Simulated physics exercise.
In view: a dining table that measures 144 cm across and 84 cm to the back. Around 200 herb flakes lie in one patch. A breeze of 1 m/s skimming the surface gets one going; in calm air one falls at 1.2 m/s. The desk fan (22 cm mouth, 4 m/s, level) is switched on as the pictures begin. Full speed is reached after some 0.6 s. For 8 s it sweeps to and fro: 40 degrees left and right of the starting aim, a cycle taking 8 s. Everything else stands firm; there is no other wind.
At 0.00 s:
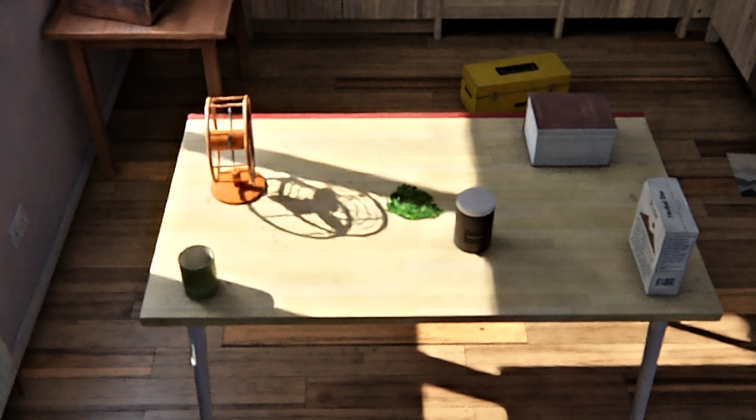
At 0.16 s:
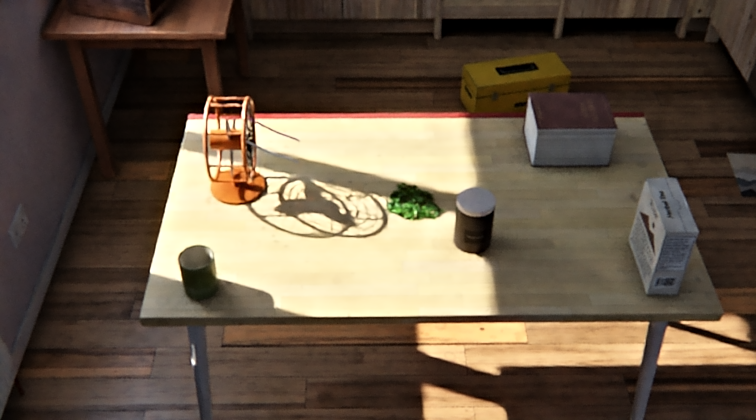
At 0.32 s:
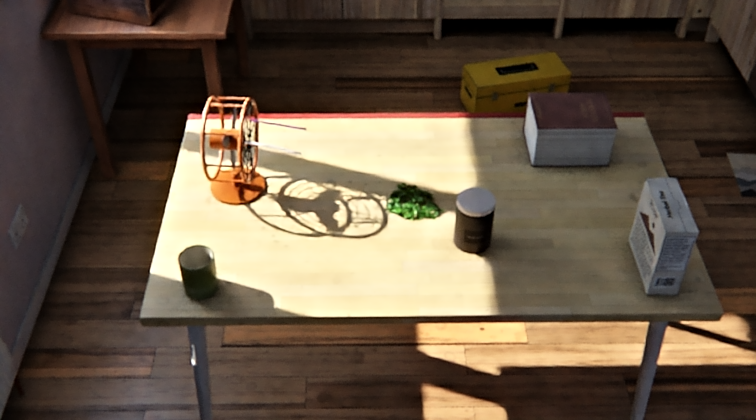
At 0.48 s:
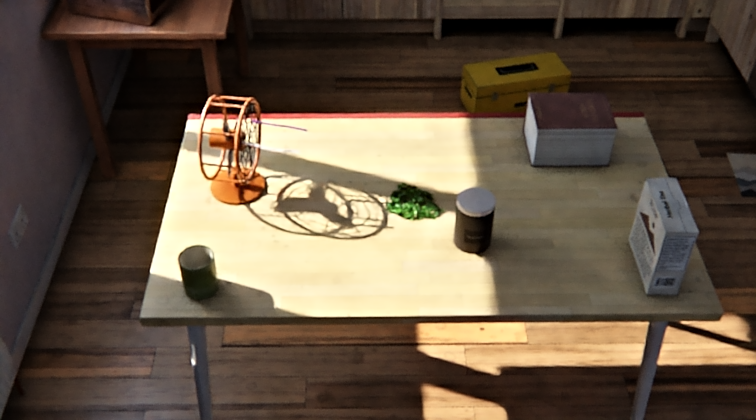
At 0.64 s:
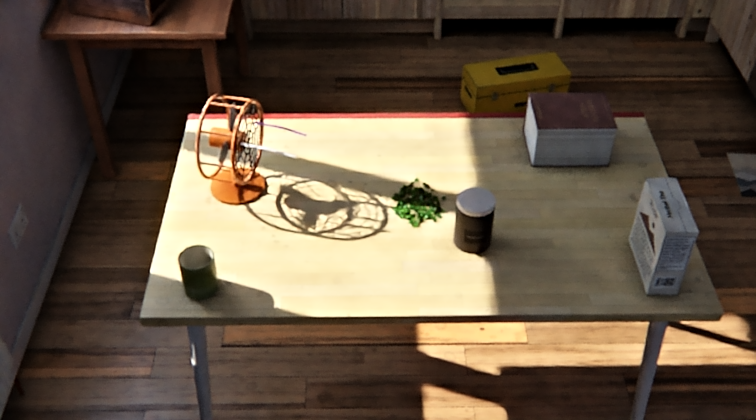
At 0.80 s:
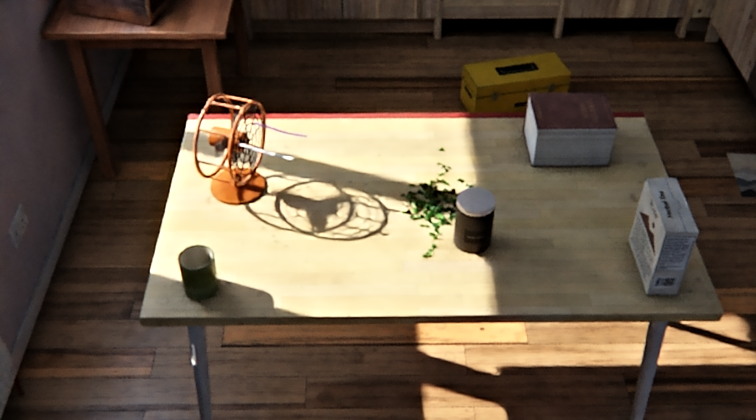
An orange desk fan turns towards the front, and green flakes scatter rightward around a dark jar.
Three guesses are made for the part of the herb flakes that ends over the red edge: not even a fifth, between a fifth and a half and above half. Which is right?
Of the herb flakes, less than a fifth end over the red edge.
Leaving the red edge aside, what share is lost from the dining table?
Some 90 per cent.
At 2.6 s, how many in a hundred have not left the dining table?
Near 10 %.
After 1.6 s, 5 % are over the red edge; 28 % are gone or lie where they will stay.
After 2.6 s, 6 % are over the red edge; 92 % are gone or lie where they will stay.
After 4.4 s, 6 % are over the red edge; 95 % are gone or lie where they will stay.
After 8.0 s, at the end, 8 % are over the red edge.
